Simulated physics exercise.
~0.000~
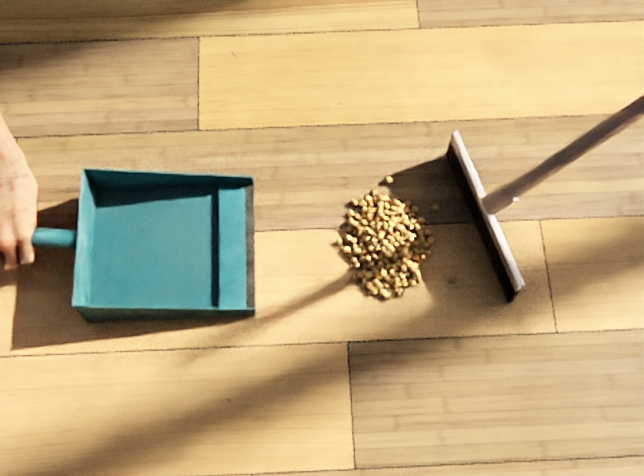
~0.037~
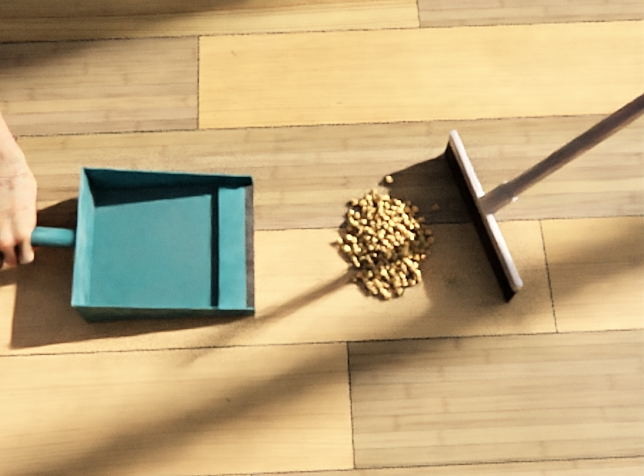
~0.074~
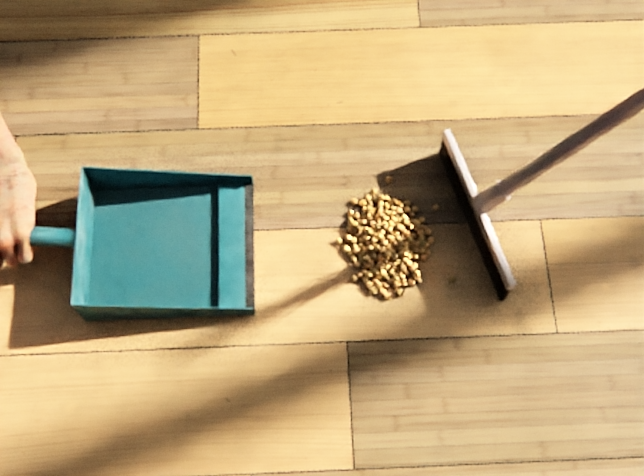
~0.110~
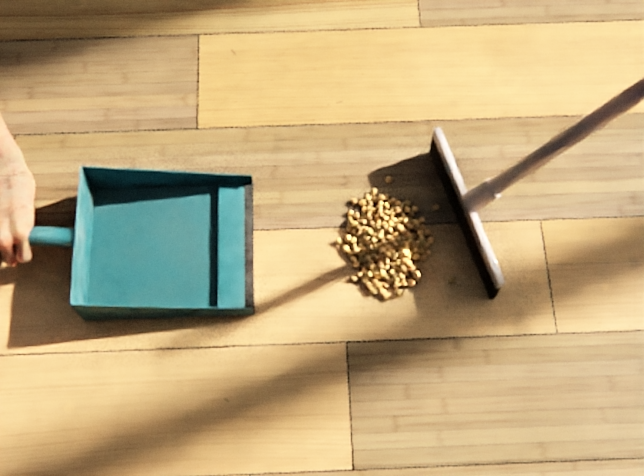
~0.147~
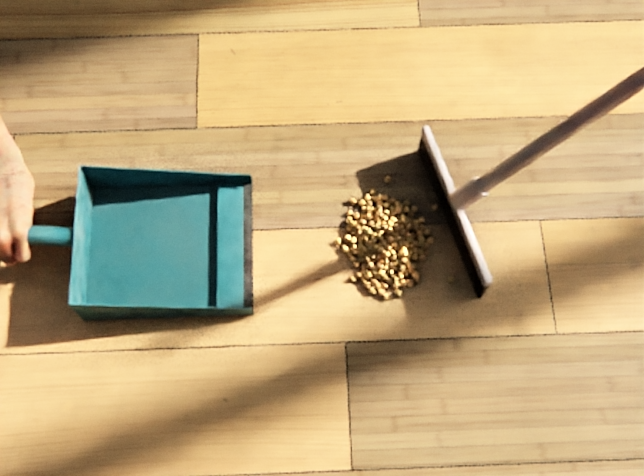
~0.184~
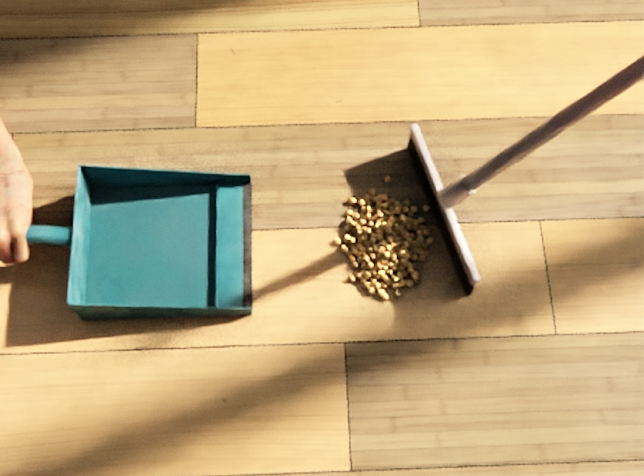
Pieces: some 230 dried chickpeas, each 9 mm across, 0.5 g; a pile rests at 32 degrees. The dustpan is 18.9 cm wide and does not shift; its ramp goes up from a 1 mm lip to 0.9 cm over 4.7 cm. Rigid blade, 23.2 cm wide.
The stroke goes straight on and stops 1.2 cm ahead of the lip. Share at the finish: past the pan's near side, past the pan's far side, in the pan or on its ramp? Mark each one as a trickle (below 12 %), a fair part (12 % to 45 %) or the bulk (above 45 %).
Near side: A trickle; far side: A trickle; pan: A trickle.
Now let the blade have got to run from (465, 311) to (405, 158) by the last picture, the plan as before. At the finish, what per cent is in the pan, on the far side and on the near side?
Pan 30, far 0, near 35.
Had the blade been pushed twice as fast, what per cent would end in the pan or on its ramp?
Then around 25 per cent.
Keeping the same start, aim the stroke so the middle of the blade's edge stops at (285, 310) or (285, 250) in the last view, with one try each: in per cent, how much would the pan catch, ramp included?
Close to 30 and 20 percent, in that order.
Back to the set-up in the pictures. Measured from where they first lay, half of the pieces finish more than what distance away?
Near 14 cm.
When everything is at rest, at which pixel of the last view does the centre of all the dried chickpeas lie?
Approximately (277, 249) in the last view.
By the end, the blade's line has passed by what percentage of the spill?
My guess is close to 20 per cent.
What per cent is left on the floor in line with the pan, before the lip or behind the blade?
I'd say close to 85 per cent of them.
Then, at 0.44 s, middle of the blade 15 cm from the lip; 0 % over the lip, far side 0 %, near side 0 %.
After 0.62 s, middle of the blade 8 cm from the lip; 0 % over the lip, far side 5 %, near side 5 %.
After 0.91 s, middle of the blade 4 cm from the lip; 5 % over the lip, far side 5 %, near side 5 %.
In the end, at 1.4 s, near side 5 %, far side 5 %, pan 5 %, in front of the lip or behind the blade 85 %.
